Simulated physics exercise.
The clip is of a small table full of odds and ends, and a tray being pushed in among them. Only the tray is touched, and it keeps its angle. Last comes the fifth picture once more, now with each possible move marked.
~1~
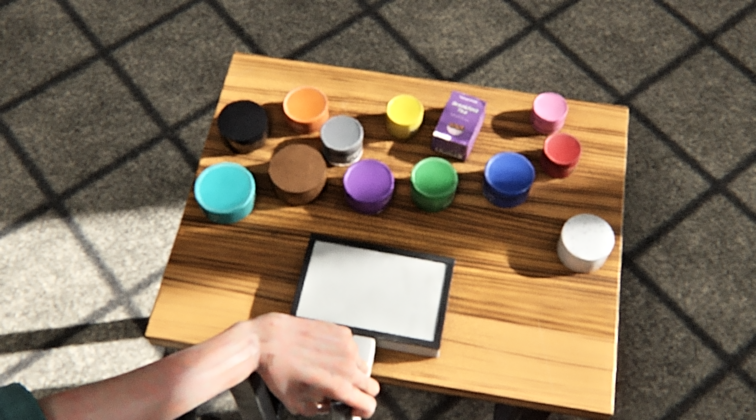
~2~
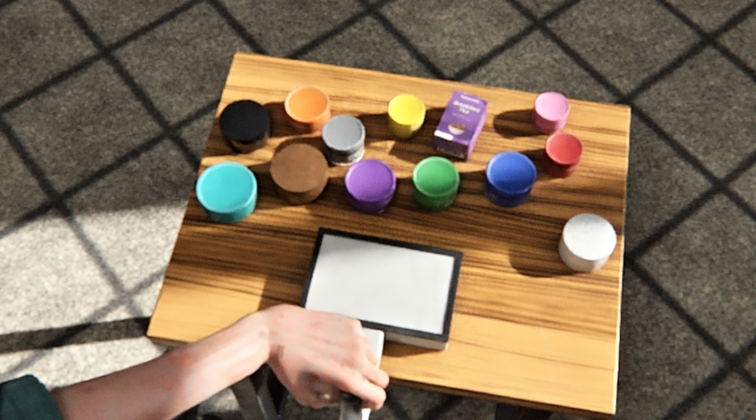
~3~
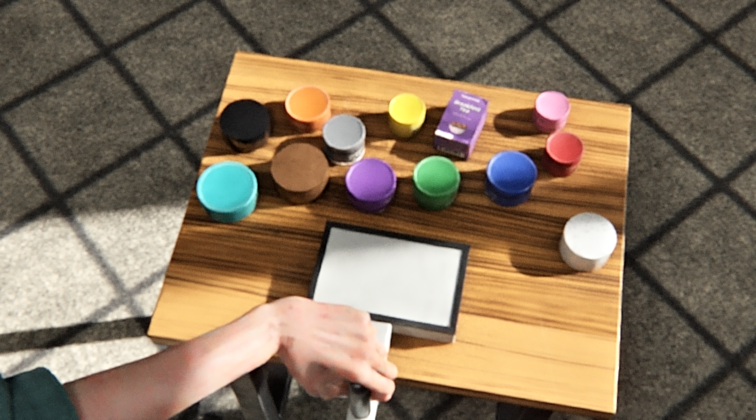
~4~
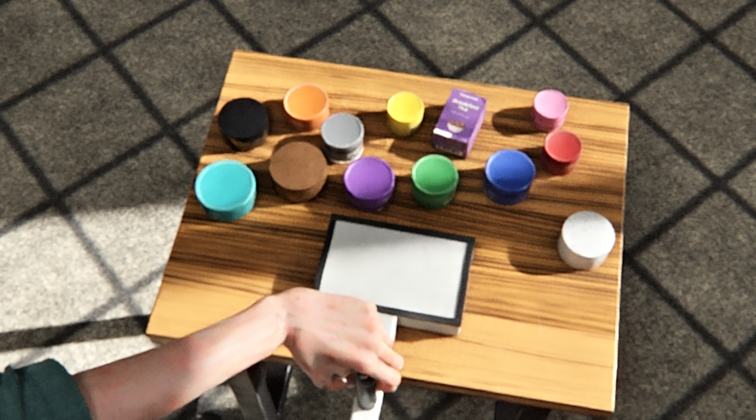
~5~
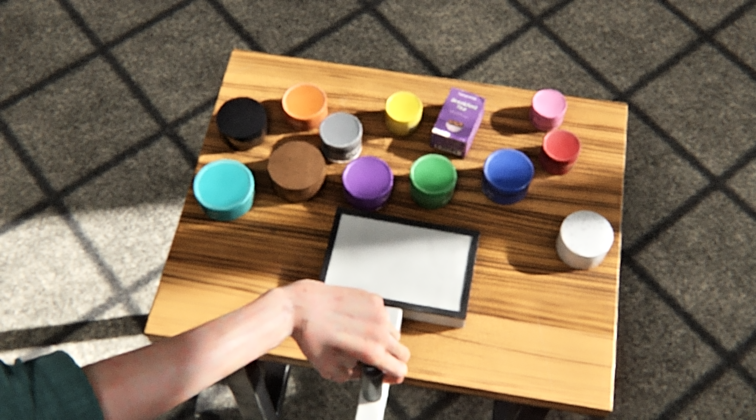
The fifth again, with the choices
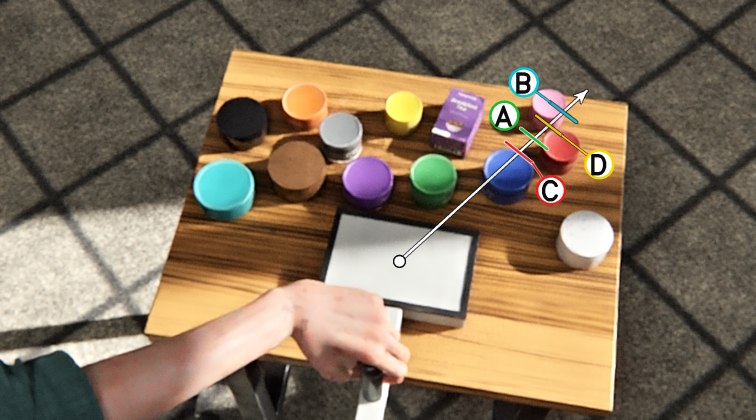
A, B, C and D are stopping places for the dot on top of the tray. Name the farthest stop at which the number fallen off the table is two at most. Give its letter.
Up to mark A.
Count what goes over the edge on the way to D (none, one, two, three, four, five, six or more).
In all, five.
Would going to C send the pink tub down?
By then, yes.
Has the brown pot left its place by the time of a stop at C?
No.
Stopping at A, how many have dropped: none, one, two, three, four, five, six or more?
Two.
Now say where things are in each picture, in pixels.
Orange jar (306, 110); grey tin (342, 141); yellow tub (404, 117), in the first frame.
Tray (382, 283); black pot (245, 127), in the second frame.
Tray (389, 276); white pot (587, 242), in the third frame.
Tray (395, 268); pink tub (549, 111), in the fourth frame.
Tray (399, 262); turquoise jar (225, 190); purple tub (368, 184); brown pot (297, 173), in the fifth frame.
On the marked copy, A at (534, 139); B at (564, 112); C at (519, 153); D at (549, 125); the arrow from (400, 261) to (587, 91); the white dot at (400, 261).
With A. Early on, tray (449, 221); purple packet (459, 117); purple tub (385, 149).
Further on, tray (497, 178); purple packet (469, 76); pink tub (553, 102).
At the end, tray (532, 146); purple packet over the edge; pink tub over the edge; two fallen.
As for the rest, B drops five; C is within the limit but short; D drops five.
